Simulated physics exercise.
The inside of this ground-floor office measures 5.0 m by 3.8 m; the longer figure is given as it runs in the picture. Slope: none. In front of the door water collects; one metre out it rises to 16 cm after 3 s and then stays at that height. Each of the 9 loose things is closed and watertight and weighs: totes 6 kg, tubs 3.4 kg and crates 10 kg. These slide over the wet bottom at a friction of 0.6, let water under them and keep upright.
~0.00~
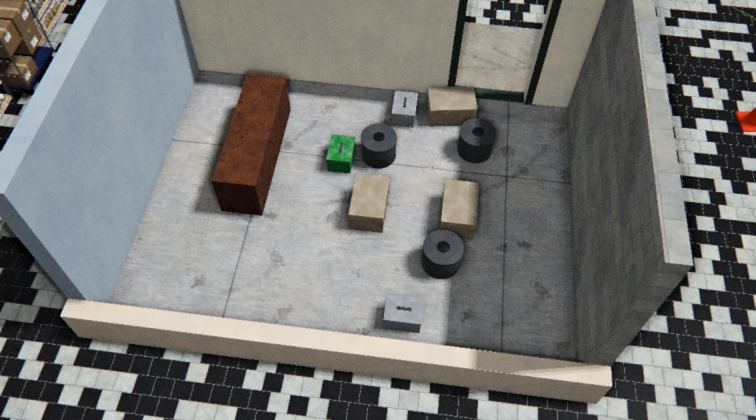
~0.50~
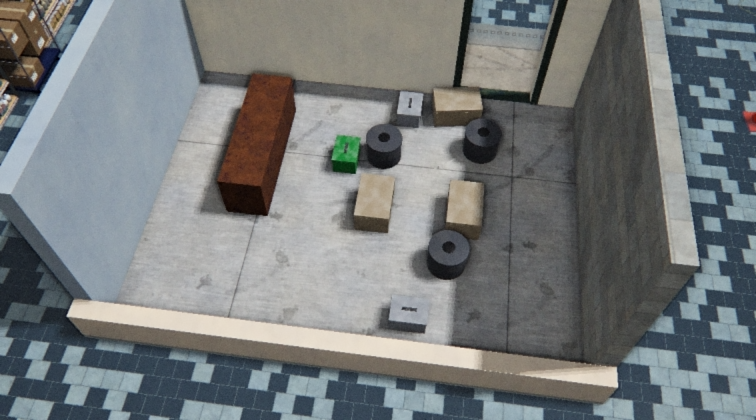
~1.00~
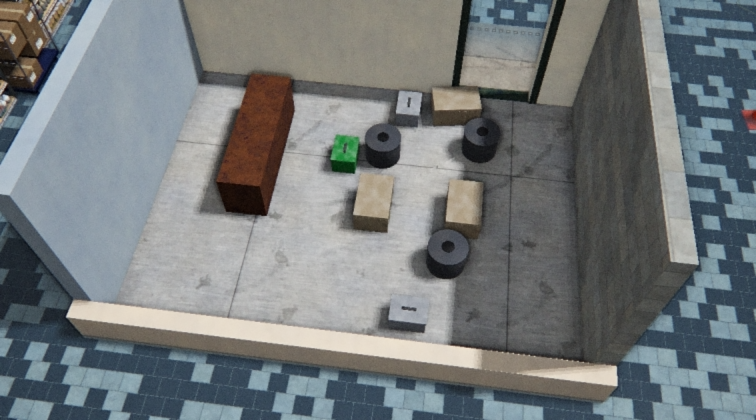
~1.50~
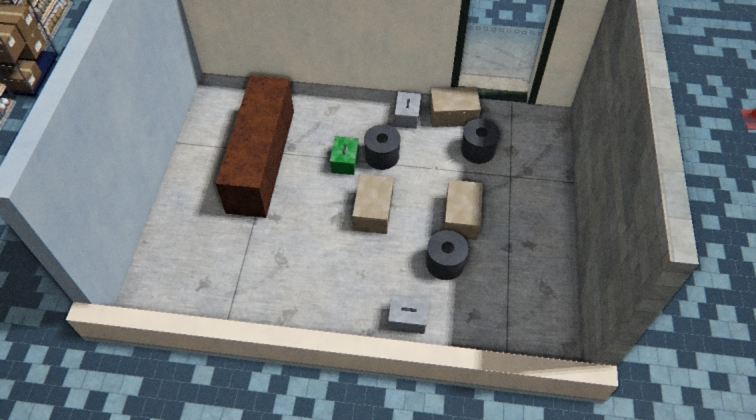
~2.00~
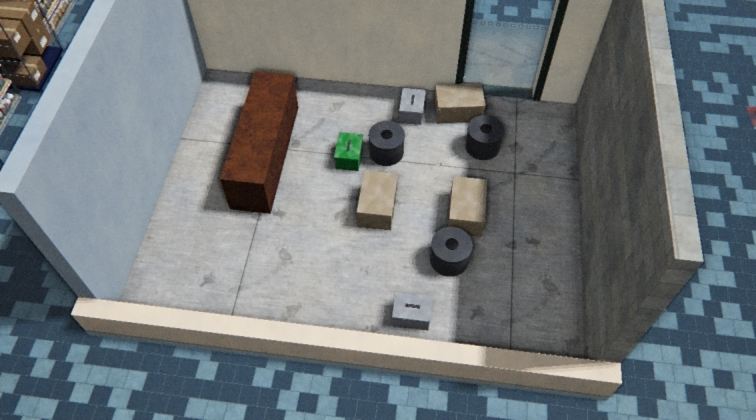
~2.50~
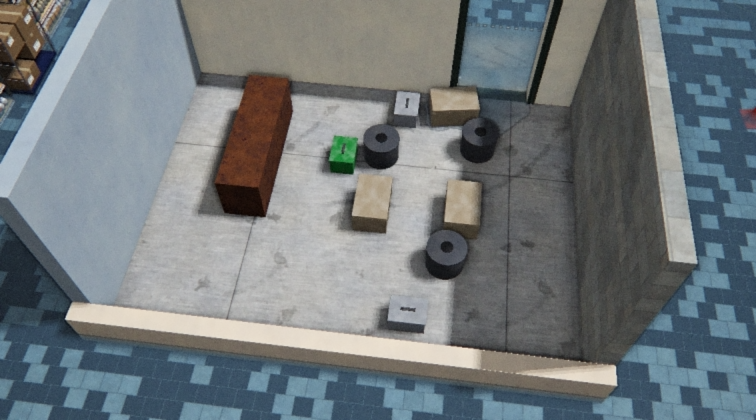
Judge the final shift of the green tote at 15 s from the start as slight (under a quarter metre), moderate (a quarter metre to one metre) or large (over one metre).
Slight.
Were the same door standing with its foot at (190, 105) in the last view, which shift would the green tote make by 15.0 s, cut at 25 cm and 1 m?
Outcome: The green tote barely moves.
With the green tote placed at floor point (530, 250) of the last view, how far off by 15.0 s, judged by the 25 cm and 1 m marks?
I'd say it goes a long distance.
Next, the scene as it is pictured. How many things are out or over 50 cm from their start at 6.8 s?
It comes to 2.
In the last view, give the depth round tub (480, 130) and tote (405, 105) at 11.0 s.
Depths: Near 3 cm, then near 2 cm.
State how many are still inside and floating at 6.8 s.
Count: 1.
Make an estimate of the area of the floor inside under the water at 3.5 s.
Somewhere about 2.5 m2, give or take.
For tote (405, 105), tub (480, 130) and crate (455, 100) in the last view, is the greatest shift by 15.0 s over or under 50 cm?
In that order: Below, above, above.
After 3.5 s the green tote is near (344, 149), 0.0 m from its start, aground; 0 afloat.
After 6.8 s the green tote is near (342, 149), 0.0 m from its start, aground; 1 afloat.
After 11.0 s the green tote is near (342, 149), 0.0 m from its start, aground; 4 afloat.
After 15.0 s the green tote is near (342, 149), 0.0 m from its start, aground; 6 afloat.
